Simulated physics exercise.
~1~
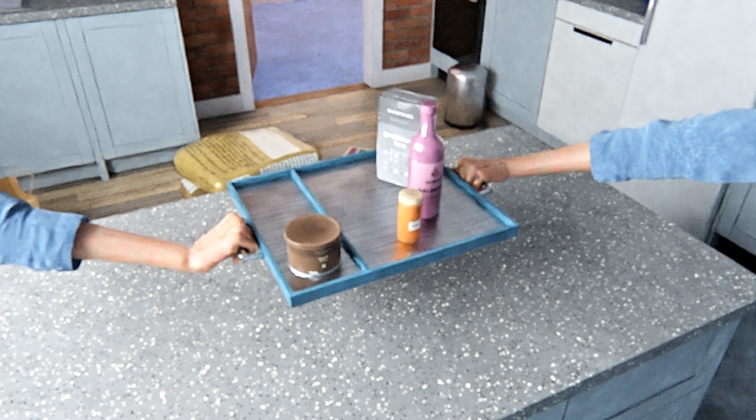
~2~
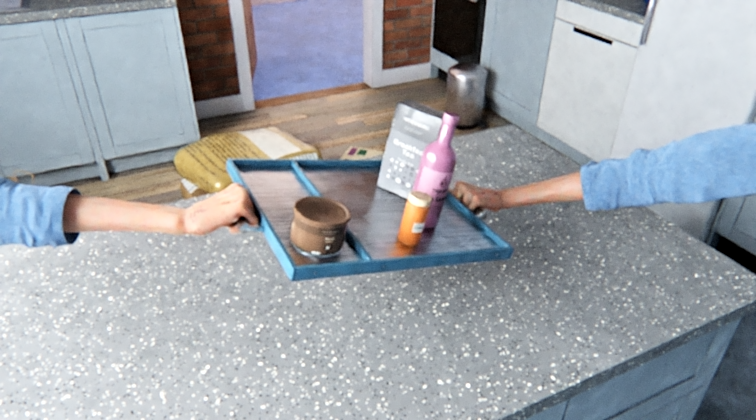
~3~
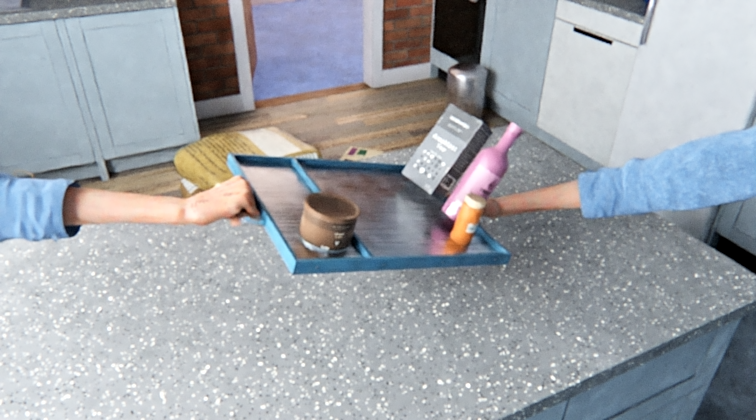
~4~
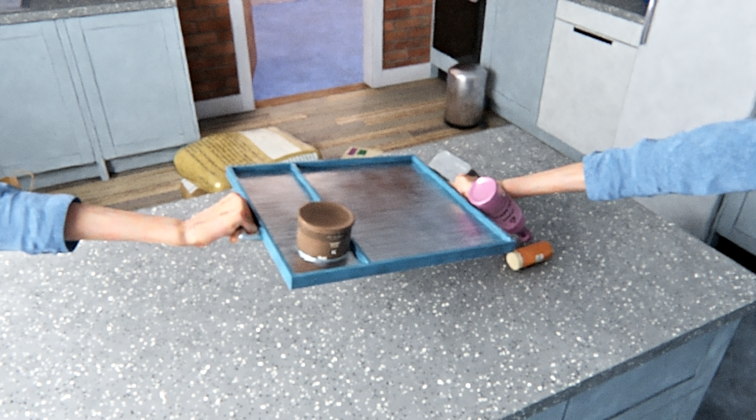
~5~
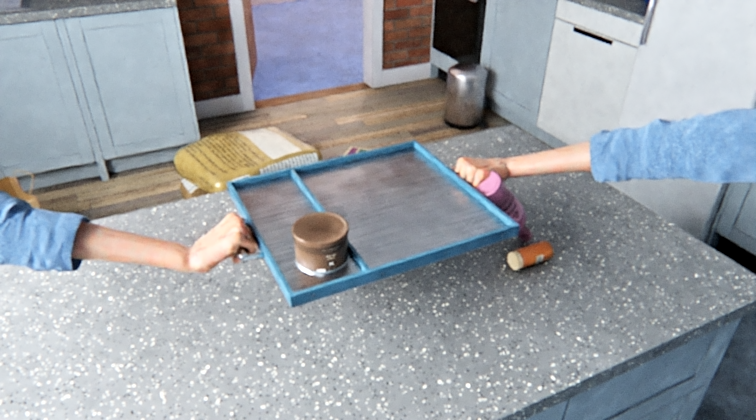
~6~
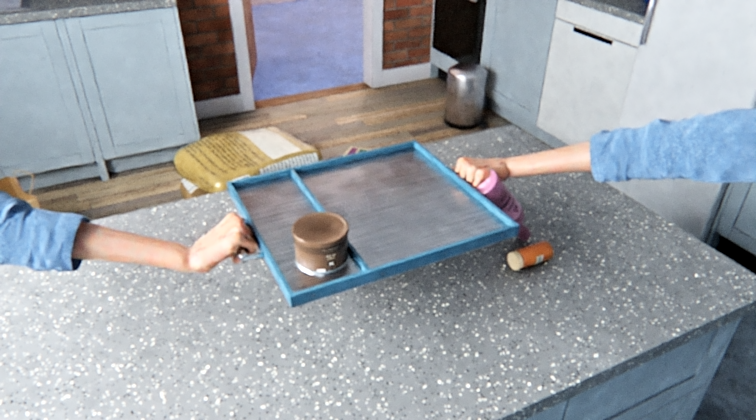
At the start, two hands hold a blue-rimmed tray above a speckled grey counter, carrying a brown tub, an orange shaker, a pink bottle and a grey packet. The hands tip the tray down towards the right, and the bottle, shaker and packet begin to lean. As the tilt deepens, the bottle and packet go over the right edge, and the shaker follows. The tub shifts only slightly. The hands then level the tray again. At the end, the tub still stands on it, while the shaker lies on the counter, the bottle rests upended beside the right hand, and the packet is out of sight.
